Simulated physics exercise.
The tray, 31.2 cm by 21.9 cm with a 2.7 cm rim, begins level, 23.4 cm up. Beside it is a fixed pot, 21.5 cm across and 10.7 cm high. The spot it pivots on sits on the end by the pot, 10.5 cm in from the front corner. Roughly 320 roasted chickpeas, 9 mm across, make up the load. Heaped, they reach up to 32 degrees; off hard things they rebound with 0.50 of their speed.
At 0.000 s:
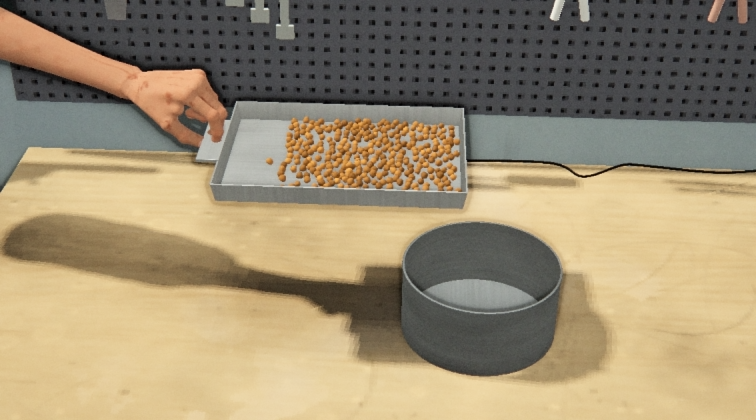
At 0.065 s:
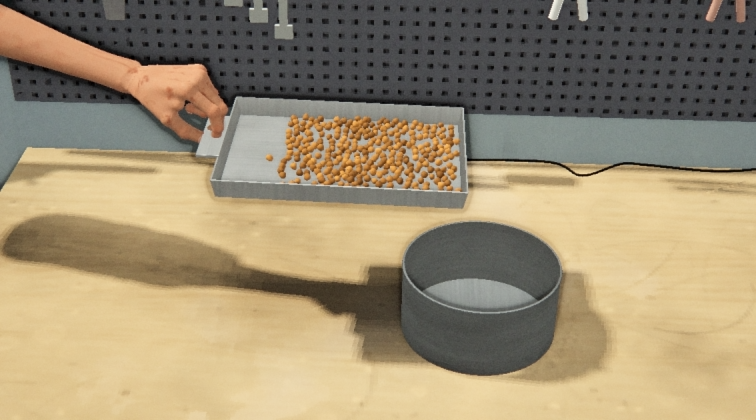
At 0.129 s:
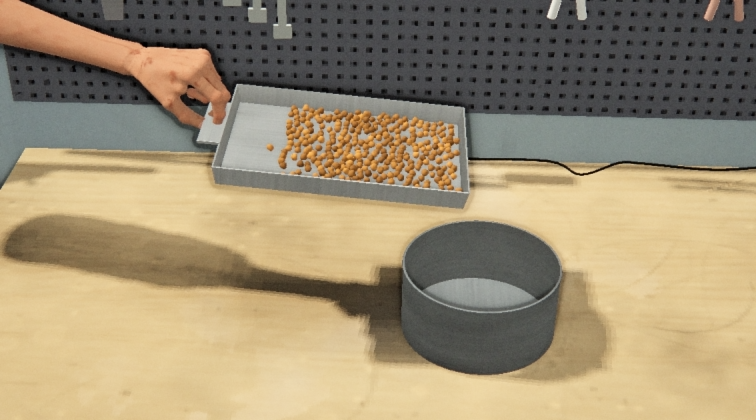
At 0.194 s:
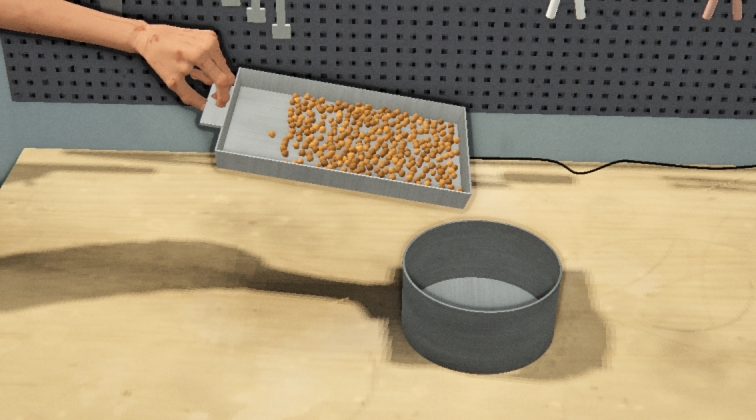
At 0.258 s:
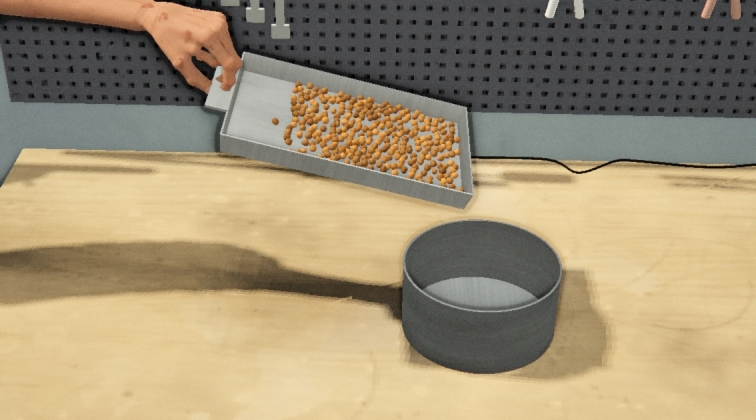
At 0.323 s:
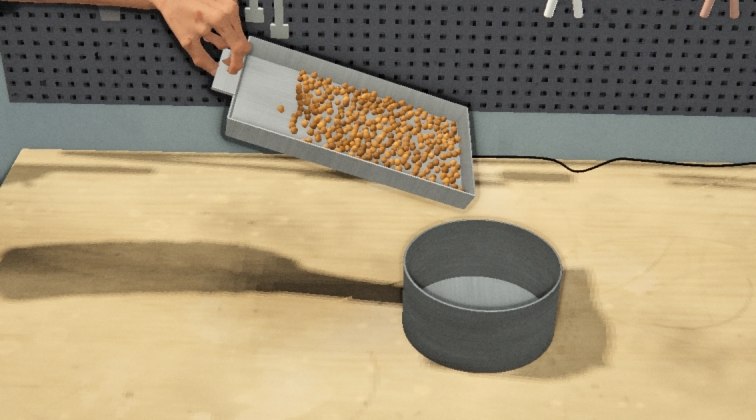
A shallow gray tray of roasted chickpeas starts level, then tilts steadily as a hand raises its left end, leaving the right end lowest near a round dark pot on the wooden table; the chickpeas stay bunched inside.
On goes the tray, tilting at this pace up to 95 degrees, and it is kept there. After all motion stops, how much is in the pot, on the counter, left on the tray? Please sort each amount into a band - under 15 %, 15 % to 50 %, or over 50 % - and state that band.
Pot: Over 50 %; counter: 15 % to 50 %; tray: Under 15 %.
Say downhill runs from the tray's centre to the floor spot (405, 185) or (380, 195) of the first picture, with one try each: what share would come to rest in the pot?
I'd put it at about 100 per cent for the first tilt and about 80 per cent for the second.
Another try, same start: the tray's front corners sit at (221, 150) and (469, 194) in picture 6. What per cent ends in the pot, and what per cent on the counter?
That works out as pot 90 and counter 10.
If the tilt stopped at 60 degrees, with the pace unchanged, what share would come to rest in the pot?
In that case some 5 per cent.
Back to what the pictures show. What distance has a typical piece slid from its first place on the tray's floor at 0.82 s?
I'd say close to 6 centimetres.
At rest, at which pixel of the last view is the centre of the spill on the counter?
Centre of spill: Around pixel (538, 265).
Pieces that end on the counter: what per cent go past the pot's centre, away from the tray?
Roughly 90 percent of the spill.
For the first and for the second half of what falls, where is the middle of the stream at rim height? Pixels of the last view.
Early half: About (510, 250); late half: (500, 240).
After 0.82 s, tilt 55 degrees; the tray holds 100 %, the pot 0 %.
After 1.16 s, tilt 79 degrees; the tray holds 95 %, the pot 0 %.
After 1.59 s, tilt 95 degrees; the tray holds 30 %, the pot 30 %.
At rest (2.7 s), pot 75 %, counter 25 %, tray 0 %.
